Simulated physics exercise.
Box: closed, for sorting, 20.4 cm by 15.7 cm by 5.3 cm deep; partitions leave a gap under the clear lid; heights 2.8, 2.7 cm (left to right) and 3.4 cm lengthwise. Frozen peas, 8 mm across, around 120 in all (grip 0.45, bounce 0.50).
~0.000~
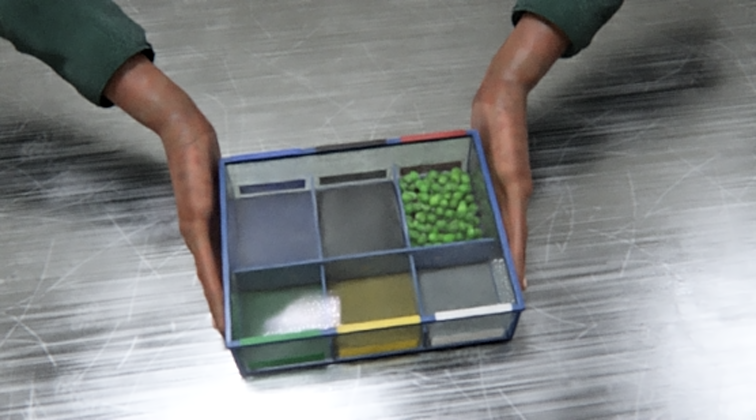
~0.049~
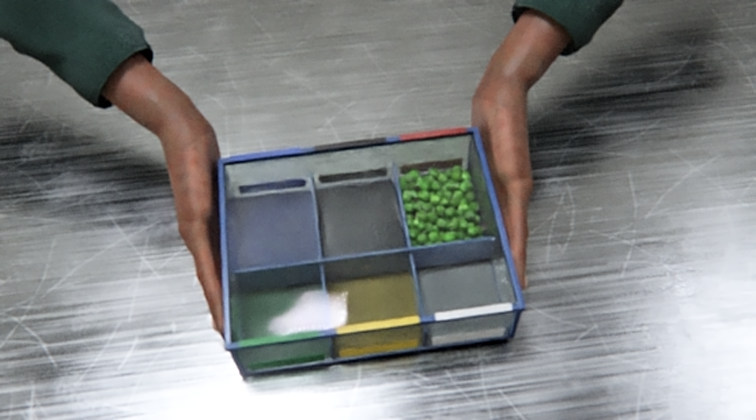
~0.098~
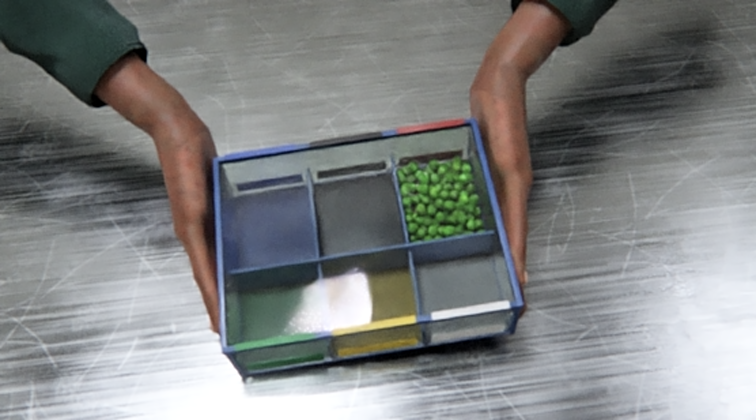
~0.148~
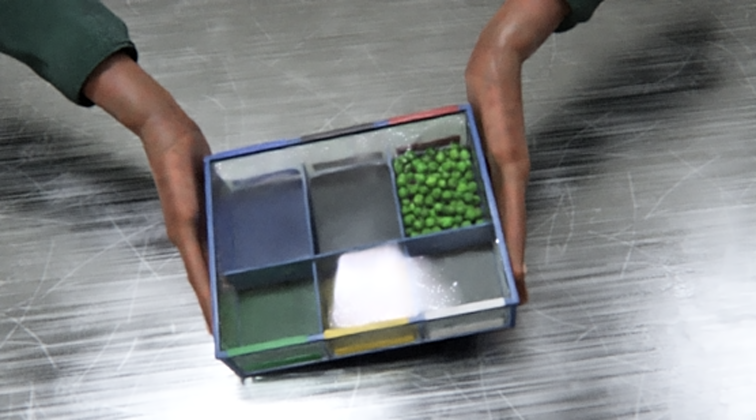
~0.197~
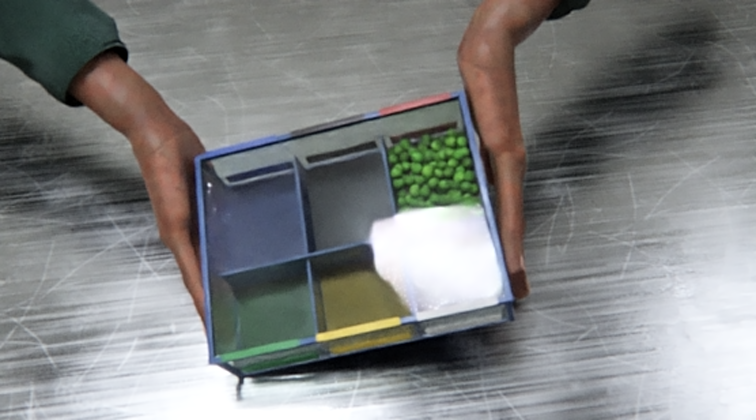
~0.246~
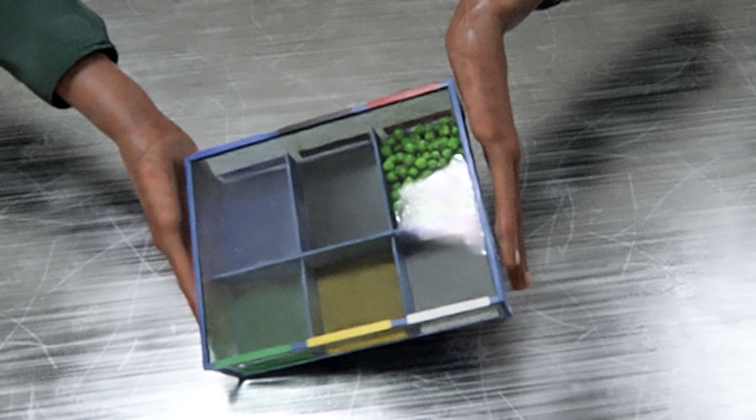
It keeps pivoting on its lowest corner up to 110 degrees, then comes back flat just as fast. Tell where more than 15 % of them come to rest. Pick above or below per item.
Red = below; blue = below; green = above; yellow = below; white = below; black = below.
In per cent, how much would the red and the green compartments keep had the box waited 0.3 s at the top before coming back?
Red 0, green 100.
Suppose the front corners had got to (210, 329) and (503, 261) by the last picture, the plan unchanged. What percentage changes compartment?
My guess is close to 100 per cent.
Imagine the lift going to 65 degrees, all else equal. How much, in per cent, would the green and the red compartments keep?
Green: 5; red: 80 (per cent).
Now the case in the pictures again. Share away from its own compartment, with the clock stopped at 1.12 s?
At that moment it's some 70 per cent.
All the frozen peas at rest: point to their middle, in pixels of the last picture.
Roughly pixel (270, 333).
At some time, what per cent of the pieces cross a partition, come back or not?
About 100 %.
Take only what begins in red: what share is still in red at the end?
I'd estimate about 0 %.
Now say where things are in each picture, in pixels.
Box tilt 0 degrees, front corners at (232, 343) and (518, 305); red 100 %, in the first frame.
Box tilt 1 degrees, front corners at (231, 344) and (518, 305), in the second frame.
Box tilt 5 degrees, front corners at (227, 348) and (516, 302), lowest corner left front, in the third frame.
Box tilt 10 degrees, front corners at (221, 353) and (512, 299), lowest corner left front, in the fourth frame.
Box tilt 15 degrees, front corners at (215, 358) and (506, 297), lowest corner left front, in the fifth frame.
Box tilt 21 degrees, front corners at (209, 365) and (498, 297), lowest corner left front; red 100 %. The box's pace is about 110 degrees a second, in the sixth frame.
After 1.12 s, tilt 110 degrees; red 30 %, green 20 %, yellow 15 %, black 30 %.
After 1.71 s, tilt 48 degrees; green 95 %, yellow 5 %.
Then, at 2.35 s, tilt 0 degrees; green 95 %, yellow 5 %.
In the end, at 2.8 s, red 0 %, blue 0 %, green 95 %, yellow 5 %, white 0 %, black 0 %.
